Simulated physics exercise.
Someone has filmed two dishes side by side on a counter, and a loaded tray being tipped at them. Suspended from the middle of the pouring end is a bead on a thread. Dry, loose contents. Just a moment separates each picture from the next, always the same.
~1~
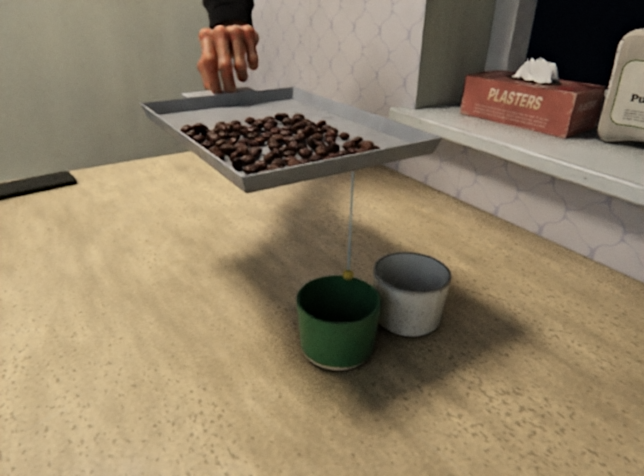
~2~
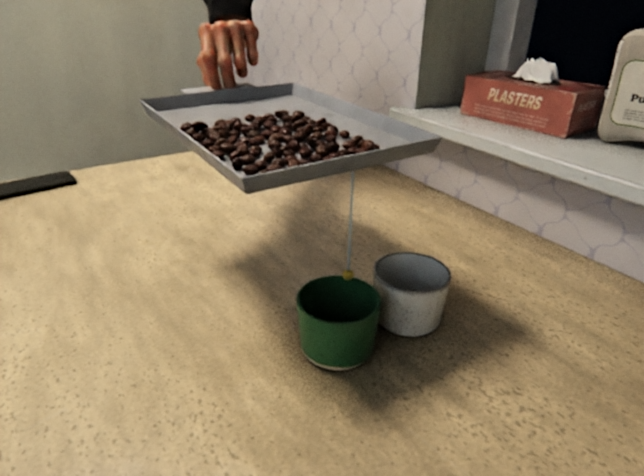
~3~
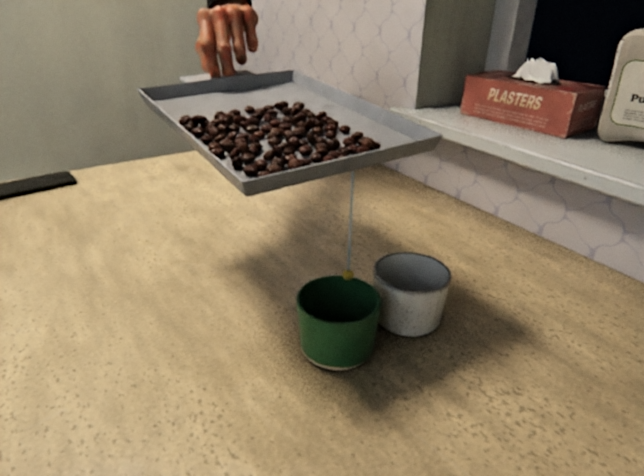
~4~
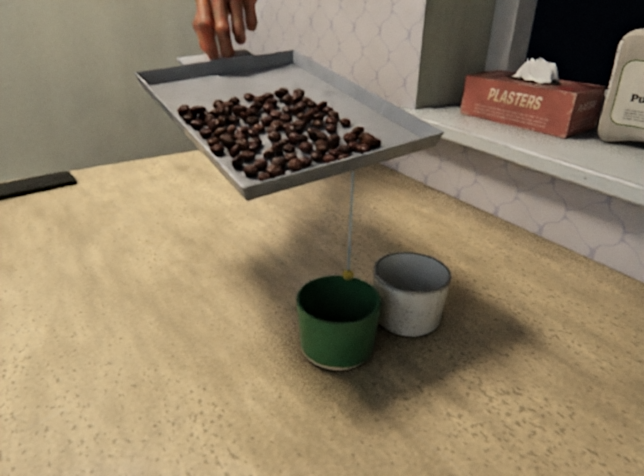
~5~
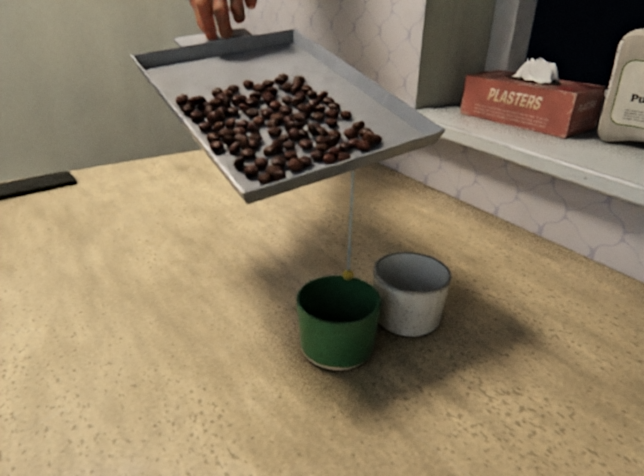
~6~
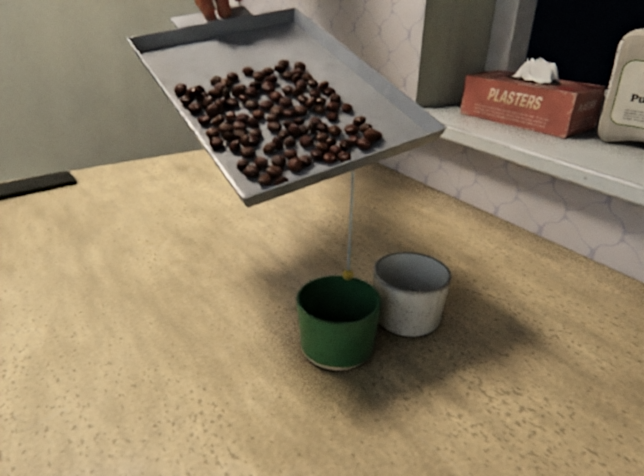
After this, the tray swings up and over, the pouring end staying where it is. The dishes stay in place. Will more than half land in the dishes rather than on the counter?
No, the dishes will fail to catch most of it.
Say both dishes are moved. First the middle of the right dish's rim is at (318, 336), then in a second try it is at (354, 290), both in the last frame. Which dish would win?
Well, the first go goes to the rightmost dish, and the second to the leftmost dish.
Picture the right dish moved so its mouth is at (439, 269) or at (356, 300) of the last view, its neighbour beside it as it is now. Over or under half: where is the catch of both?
Held in all, by try: A smaller portion, then a larger portion.
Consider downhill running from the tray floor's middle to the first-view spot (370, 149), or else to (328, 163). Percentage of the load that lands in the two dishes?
Roughly 70 percent, then 10 percent.
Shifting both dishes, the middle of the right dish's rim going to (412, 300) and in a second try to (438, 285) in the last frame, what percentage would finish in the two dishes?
30, then 10 %.
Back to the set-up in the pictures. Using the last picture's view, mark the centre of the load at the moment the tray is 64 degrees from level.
Mark it at roughly (285, 168) in the final frame.
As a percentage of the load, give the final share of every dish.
Near 10 in a hundred for the left dish; near 0 for the right dish.
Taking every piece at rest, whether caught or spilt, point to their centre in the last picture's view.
Near (275, 390).
Shortly afterwards, tray tipped steeply; all but a few on the tray; a little in the air.
Next, tray tipped past a quarter turn; a little on the tray; a little in the left dish; near two thirds outside both; a little in the air.
Some moments later, tray tipped past a quarter turn; a little in the left dish; the bulk outside both.
In the end, tray tipped past a quarter turn; a little in the left dish; none at all in the right dish; the bulk outside both.
